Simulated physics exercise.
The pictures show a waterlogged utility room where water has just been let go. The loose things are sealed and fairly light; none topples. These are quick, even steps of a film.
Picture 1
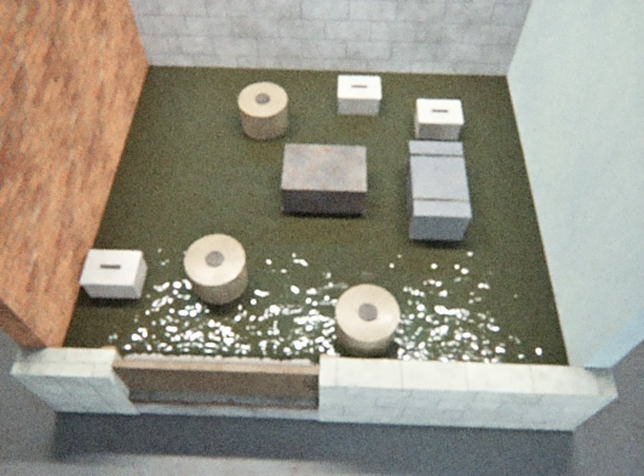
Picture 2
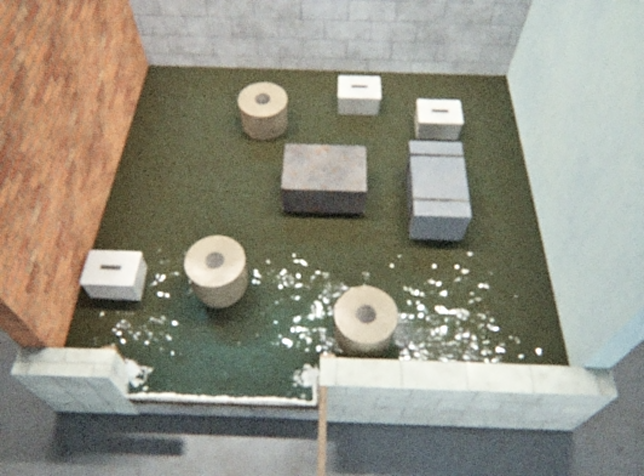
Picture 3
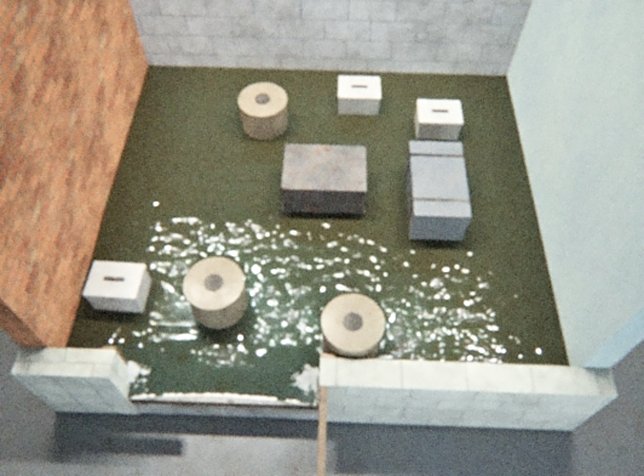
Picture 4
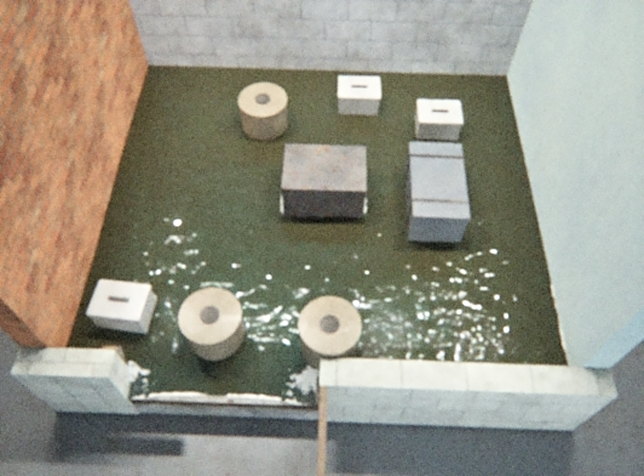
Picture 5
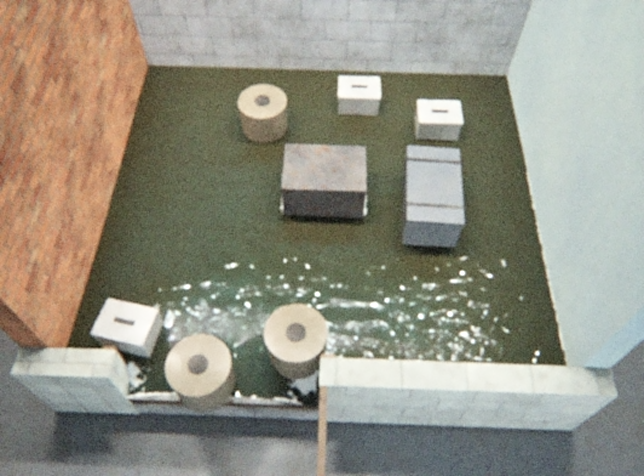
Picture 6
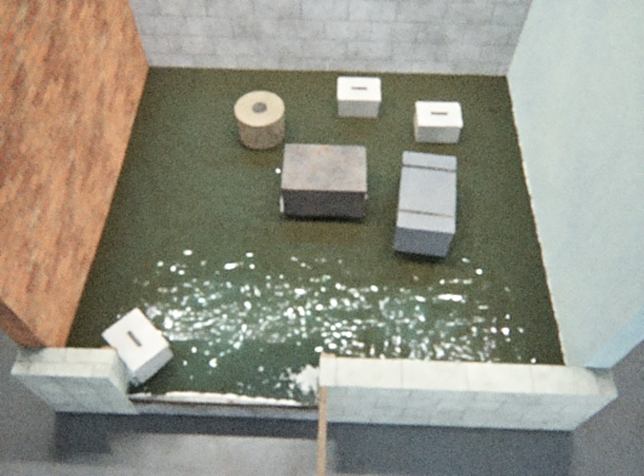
In a flooded utility room, a gate opens and floating drums and a white box drift forward.
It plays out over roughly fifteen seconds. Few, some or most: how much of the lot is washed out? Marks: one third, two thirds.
It is two thirds or above.
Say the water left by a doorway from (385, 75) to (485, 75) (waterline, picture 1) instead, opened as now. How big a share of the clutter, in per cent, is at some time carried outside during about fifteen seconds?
Roughly 60 per cent.
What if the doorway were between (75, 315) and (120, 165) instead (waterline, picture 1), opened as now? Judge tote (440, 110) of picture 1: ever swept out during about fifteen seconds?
Answer: Stays.
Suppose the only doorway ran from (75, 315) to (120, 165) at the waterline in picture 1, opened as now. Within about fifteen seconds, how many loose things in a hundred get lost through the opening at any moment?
I make it 90 per cent.
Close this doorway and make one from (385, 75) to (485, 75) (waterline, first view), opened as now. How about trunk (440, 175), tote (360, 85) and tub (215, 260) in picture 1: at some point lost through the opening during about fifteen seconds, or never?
In that order: Yes, through, stays.
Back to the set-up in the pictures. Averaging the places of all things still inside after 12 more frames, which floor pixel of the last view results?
At about (315, 230).
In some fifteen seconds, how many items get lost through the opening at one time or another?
It comes to 5.
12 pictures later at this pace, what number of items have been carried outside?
I count 3.
A moment on, 3 of 7 are out; 4 afloat.
Next, 3 of 7 are out; 4 afloat.
Later, 5 of 7 are out; 2 afloat.
In the end, 5 of 7 are out; 2 afloat.
